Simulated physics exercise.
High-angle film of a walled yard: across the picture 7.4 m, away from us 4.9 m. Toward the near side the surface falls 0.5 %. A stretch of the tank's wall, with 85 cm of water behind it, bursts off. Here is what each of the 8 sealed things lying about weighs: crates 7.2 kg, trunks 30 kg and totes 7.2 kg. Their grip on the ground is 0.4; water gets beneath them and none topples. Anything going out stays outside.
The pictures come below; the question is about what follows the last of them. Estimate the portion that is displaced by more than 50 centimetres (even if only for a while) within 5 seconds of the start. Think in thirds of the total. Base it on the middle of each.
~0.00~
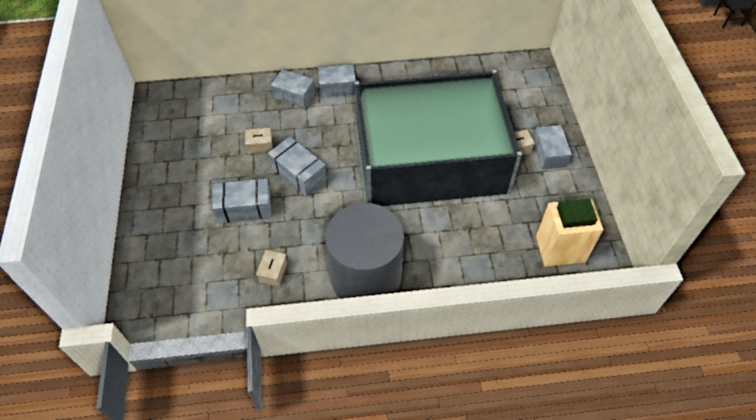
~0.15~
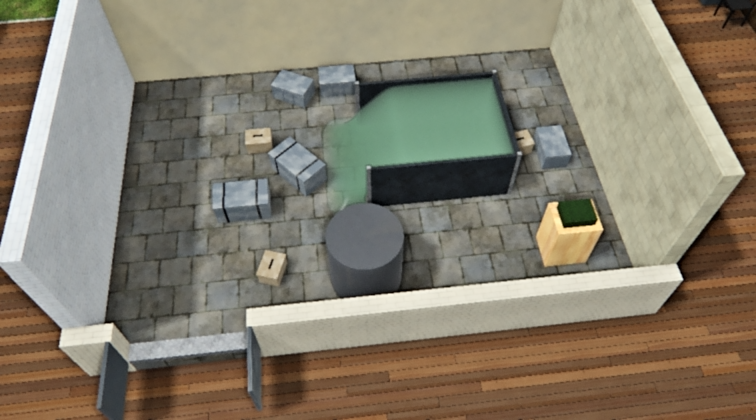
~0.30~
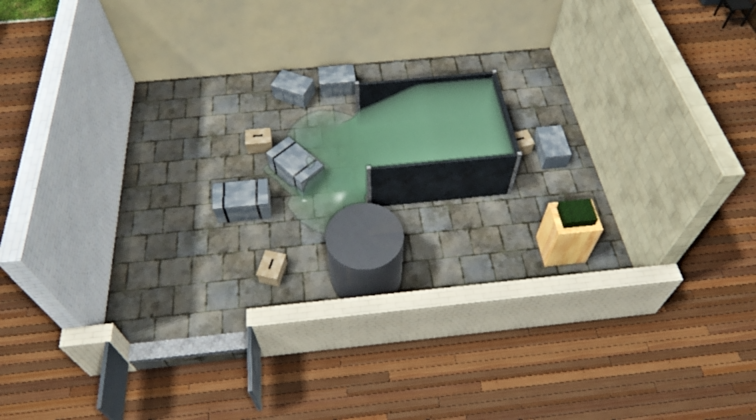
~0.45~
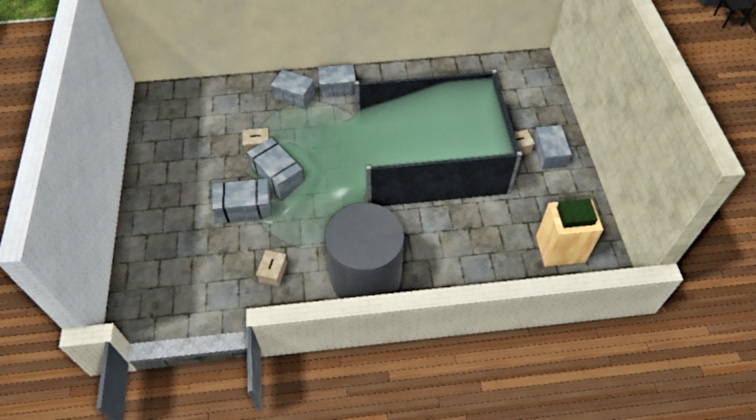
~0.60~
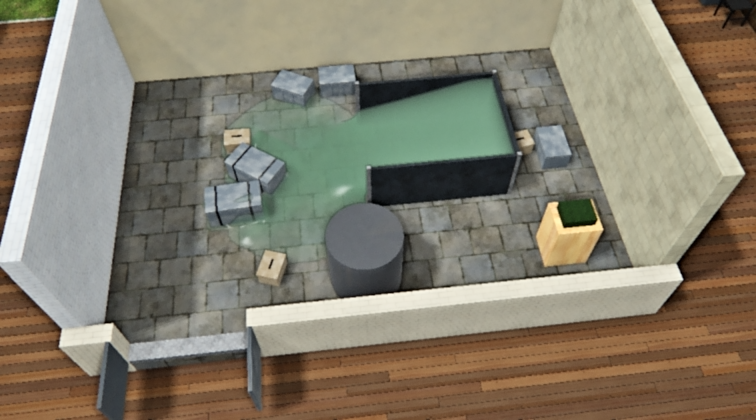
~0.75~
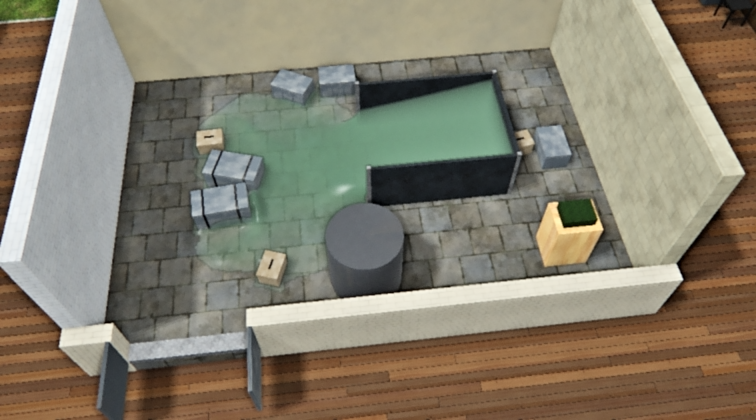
Share: High band, two thirds and up.
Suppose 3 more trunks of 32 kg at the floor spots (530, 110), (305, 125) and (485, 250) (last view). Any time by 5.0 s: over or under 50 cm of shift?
Well, in turn they are below that, above that and below that.
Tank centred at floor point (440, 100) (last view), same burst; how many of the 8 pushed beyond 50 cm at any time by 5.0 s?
The answer would then be 6.
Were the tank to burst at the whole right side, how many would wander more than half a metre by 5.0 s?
The count would be 4.
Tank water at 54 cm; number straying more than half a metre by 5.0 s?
That would give 5.
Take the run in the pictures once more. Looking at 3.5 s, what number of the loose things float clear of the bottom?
The number is 4.
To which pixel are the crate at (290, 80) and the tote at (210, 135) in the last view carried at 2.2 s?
They end up about (267, 64) and (137, 99) in the last view.
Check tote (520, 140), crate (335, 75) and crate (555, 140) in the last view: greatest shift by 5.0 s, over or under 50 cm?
In order: Not as far, farther and not as far.
After 1.1 s 3 of 8 are over 50 cm from their spots; 0 afloat.
After 2.2 s 5 of 8 are over 50 cm from their spots; 4 afloat.
After 3.5 s 4 of 8 are over 50 cm from their spots; 4 afloat.
After 5.0 s 5 of 8 are over 50 cm from their spots, and 6 have been at some point; 5 afloat.
